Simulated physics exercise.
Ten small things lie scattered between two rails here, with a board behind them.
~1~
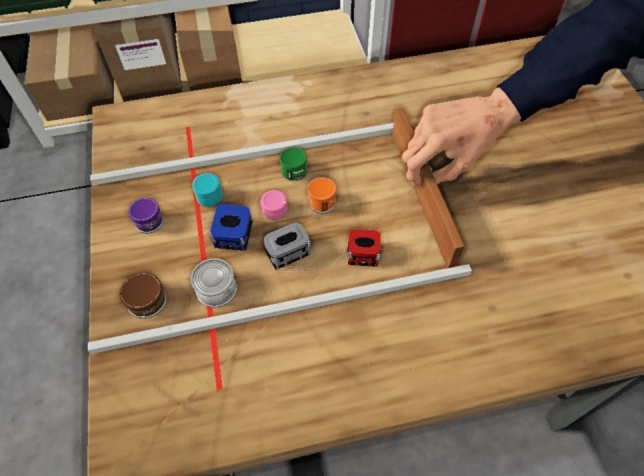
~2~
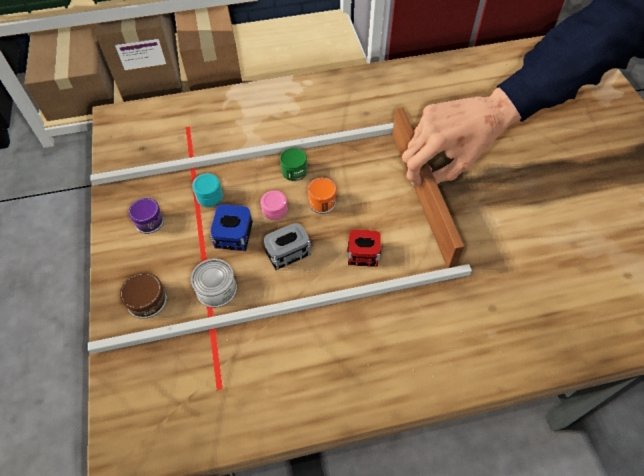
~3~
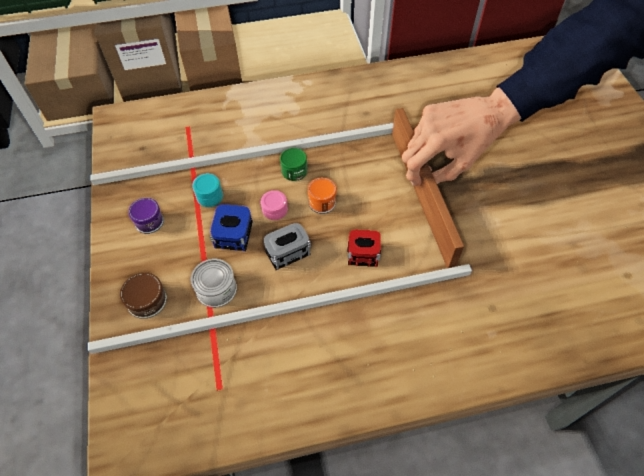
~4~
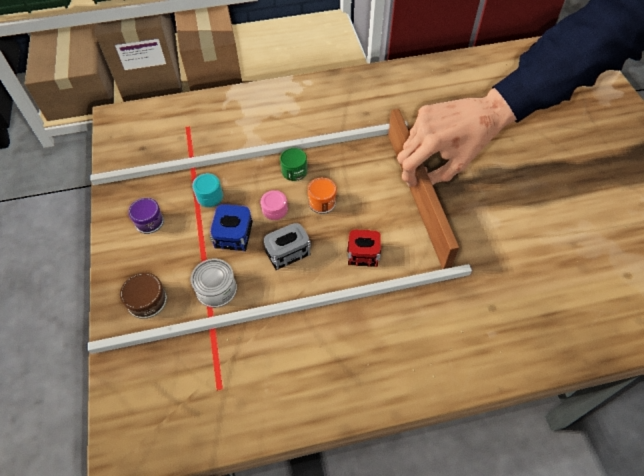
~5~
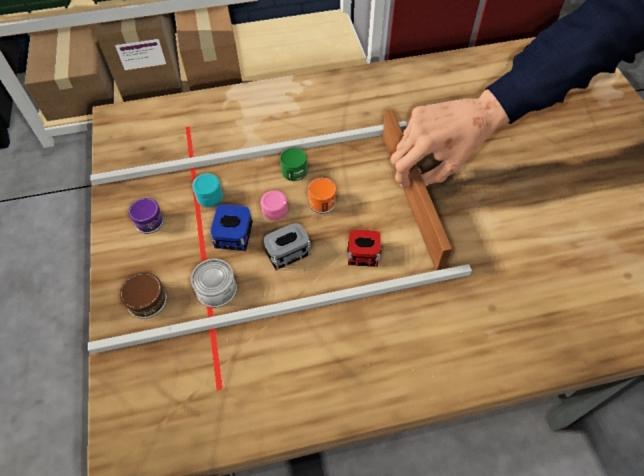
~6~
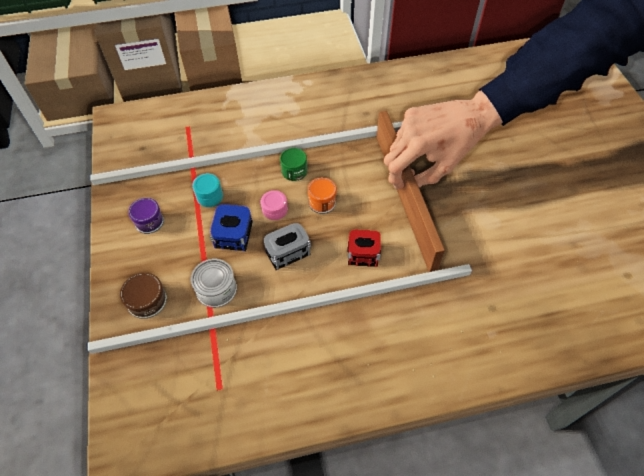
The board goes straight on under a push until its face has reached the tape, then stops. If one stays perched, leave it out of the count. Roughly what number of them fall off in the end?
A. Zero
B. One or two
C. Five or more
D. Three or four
The answer is A.
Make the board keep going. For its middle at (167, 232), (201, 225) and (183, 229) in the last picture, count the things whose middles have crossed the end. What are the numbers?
Result per place: 1; 0; 0.
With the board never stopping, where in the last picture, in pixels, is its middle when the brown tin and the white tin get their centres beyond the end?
I'd put it close to (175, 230), and close to (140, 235) for the other one.
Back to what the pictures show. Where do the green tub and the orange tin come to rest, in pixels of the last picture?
The green tub ends up near (180, 182), and the orange tin near (184, 221).
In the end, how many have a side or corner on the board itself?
4 of them.
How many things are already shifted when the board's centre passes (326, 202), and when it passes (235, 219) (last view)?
At that stage 2; at the next, 8.
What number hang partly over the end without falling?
That'd be 0.
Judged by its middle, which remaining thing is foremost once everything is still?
That'd be the brown tin, foremost of the lot.
Soon after, none off yet; brown tin at rest near (144, 296); purple tin at rest near (147, 216); white tin at rest near (214, 283).
In the end, the number that fall off is zero.
